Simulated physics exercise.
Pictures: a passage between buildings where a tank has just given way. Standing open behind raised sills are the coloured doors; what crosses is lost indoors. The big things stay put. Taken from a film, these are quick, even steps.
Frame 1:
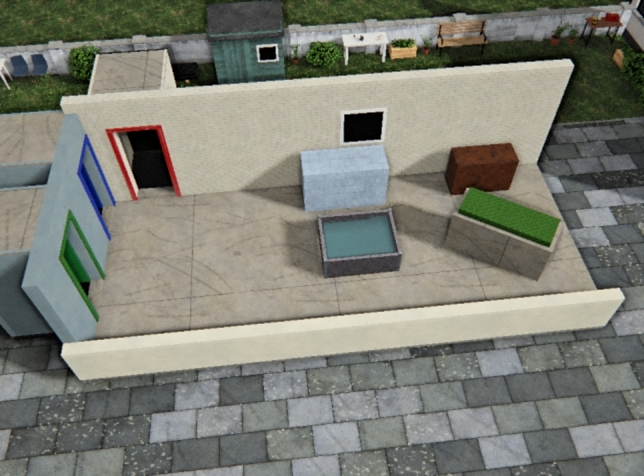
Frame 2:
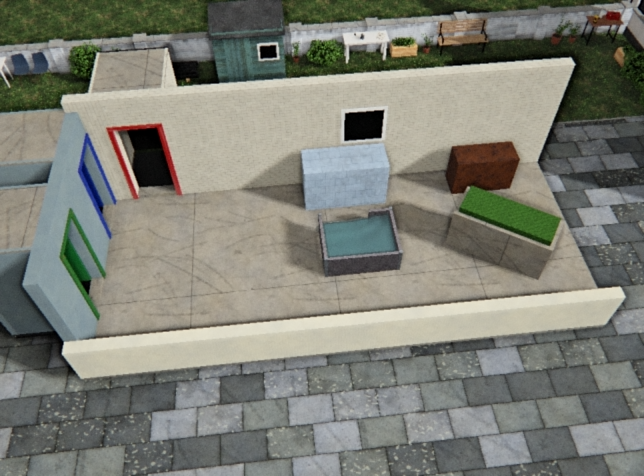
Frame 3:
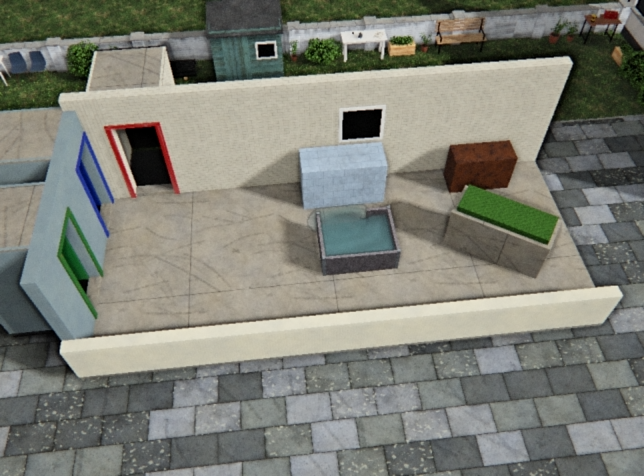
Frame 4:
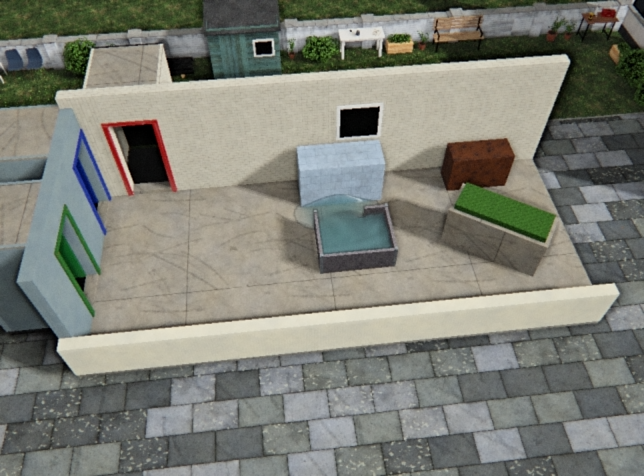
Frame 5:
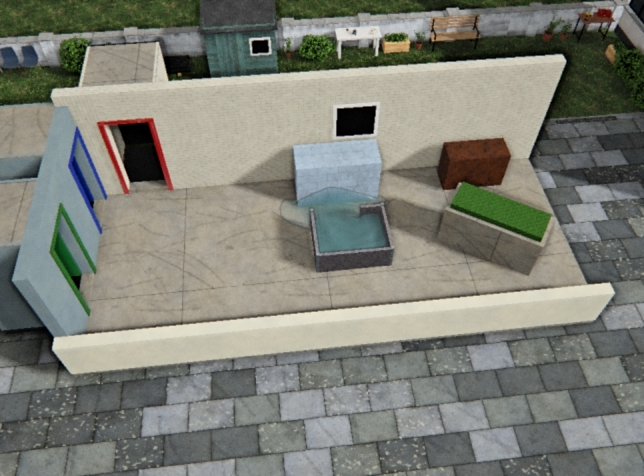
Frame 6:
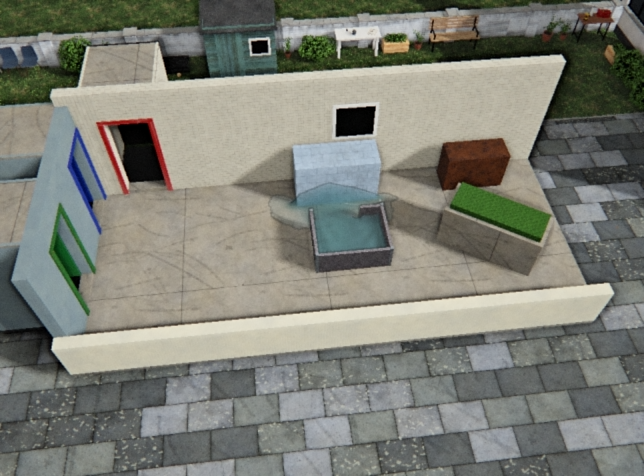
In a walled yard, water pours from the open tank's far side and spreads outward.
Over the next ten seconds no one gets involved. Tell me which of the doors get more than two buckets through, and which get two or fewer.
Result: The red door does not surpass two buckets; the blue door surpasses two buckets; the green door does not surpass two buckets.
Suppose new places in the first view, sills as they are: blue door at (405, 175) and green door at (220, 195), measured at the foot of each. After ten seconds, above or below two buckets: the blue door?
Blue door: It stays within it.
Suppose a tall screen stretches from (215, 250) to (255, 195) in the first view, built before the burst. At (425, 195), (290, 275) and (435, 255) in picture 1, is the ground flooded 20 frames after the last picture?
The first is inundated, the second still bare and the third inundated.
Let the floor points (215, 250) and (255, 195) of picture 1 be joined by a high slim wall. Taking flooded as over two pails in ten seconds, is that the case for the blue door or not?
In short: The blue one is under.
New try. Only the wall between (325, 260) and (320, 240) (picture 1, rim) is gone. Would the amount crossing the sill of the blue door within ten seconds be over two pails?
Well, blue door overshoots, as it turns out.
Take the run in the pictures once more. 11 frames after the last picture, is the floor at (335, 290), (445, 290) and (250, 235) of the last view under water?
Point 1: Not wet; point 2: Not wet; point 3: Drenched.
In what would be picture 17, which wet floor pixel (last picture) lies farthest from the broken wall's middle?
Approximate pixel: (151, 214).
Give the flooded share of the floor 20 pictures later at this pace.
About 50 %.
A moment on, water covers 15 % of the floor; the red door not reached, the blue door not reached, the green door not reached.
Next, water covers 35 % of the floor; the red door not reached, the blue door not reached, the green door not reached.
Then, water covers 50 % of the floor; the red door wet at the sill, nothing in, the blue door under two buckets in, the green door wet at the sill, nothing in.
Later, water covers 45 % of the floor; the red door wet at the sill, nothing in, the blue door over two buckets in, the green door wet at the sill, nothing in.
In the end, water covers 55 % of the floor; the red door wet at the sill, nothing in, the blue door over two buckets in, the green door wet at the sill, nothing in.
